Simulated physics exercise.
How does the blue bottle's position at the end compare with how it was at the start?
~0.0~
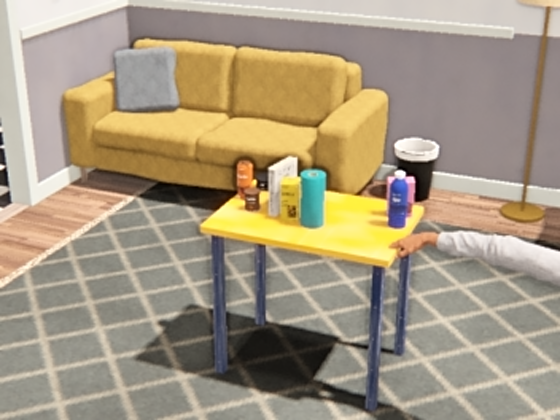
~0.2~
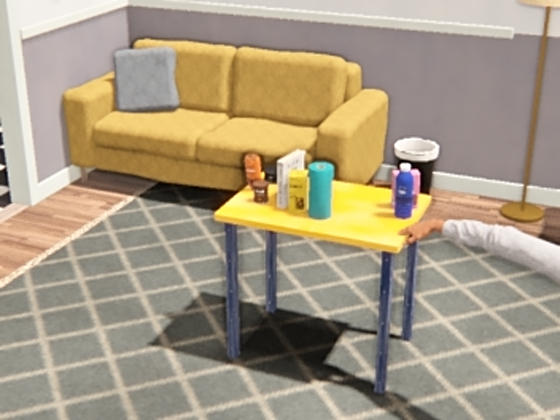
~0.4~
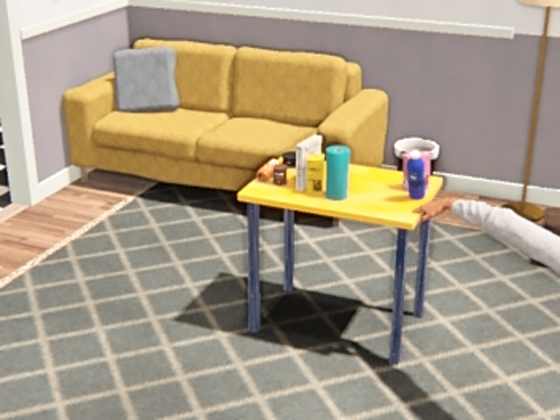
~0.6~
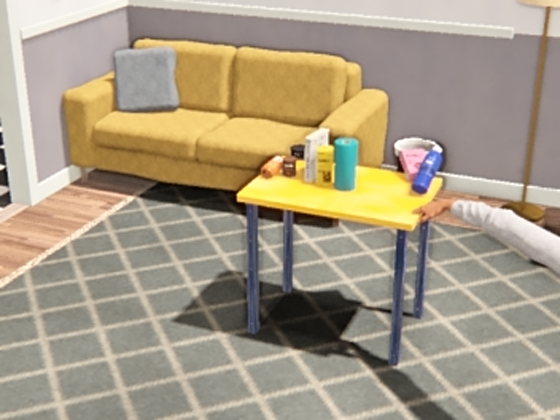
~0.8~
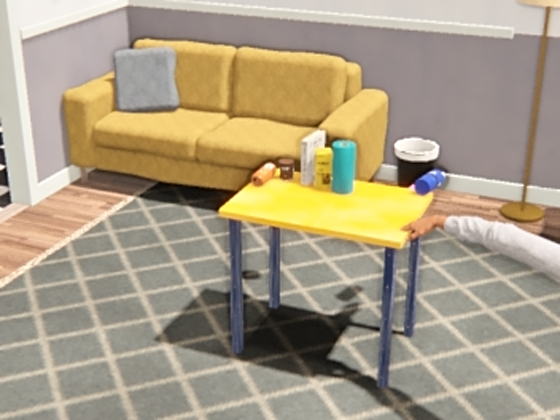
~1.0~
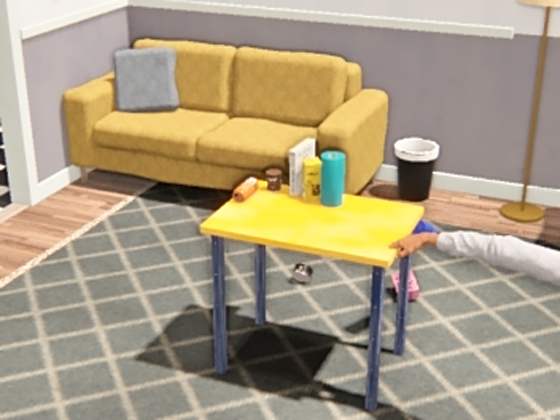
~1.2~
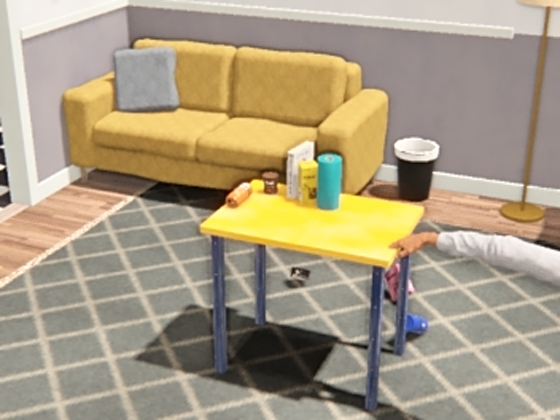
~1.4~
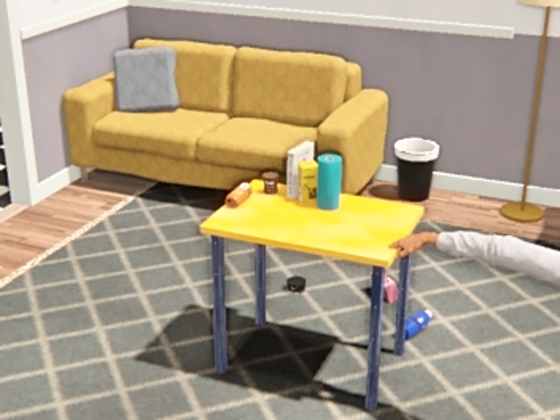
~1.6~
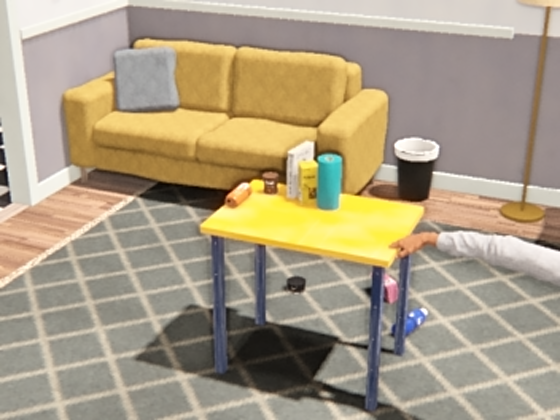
At the start the blue bottle stands upright on the yellow table. By the end it is lying on its side on the rug.
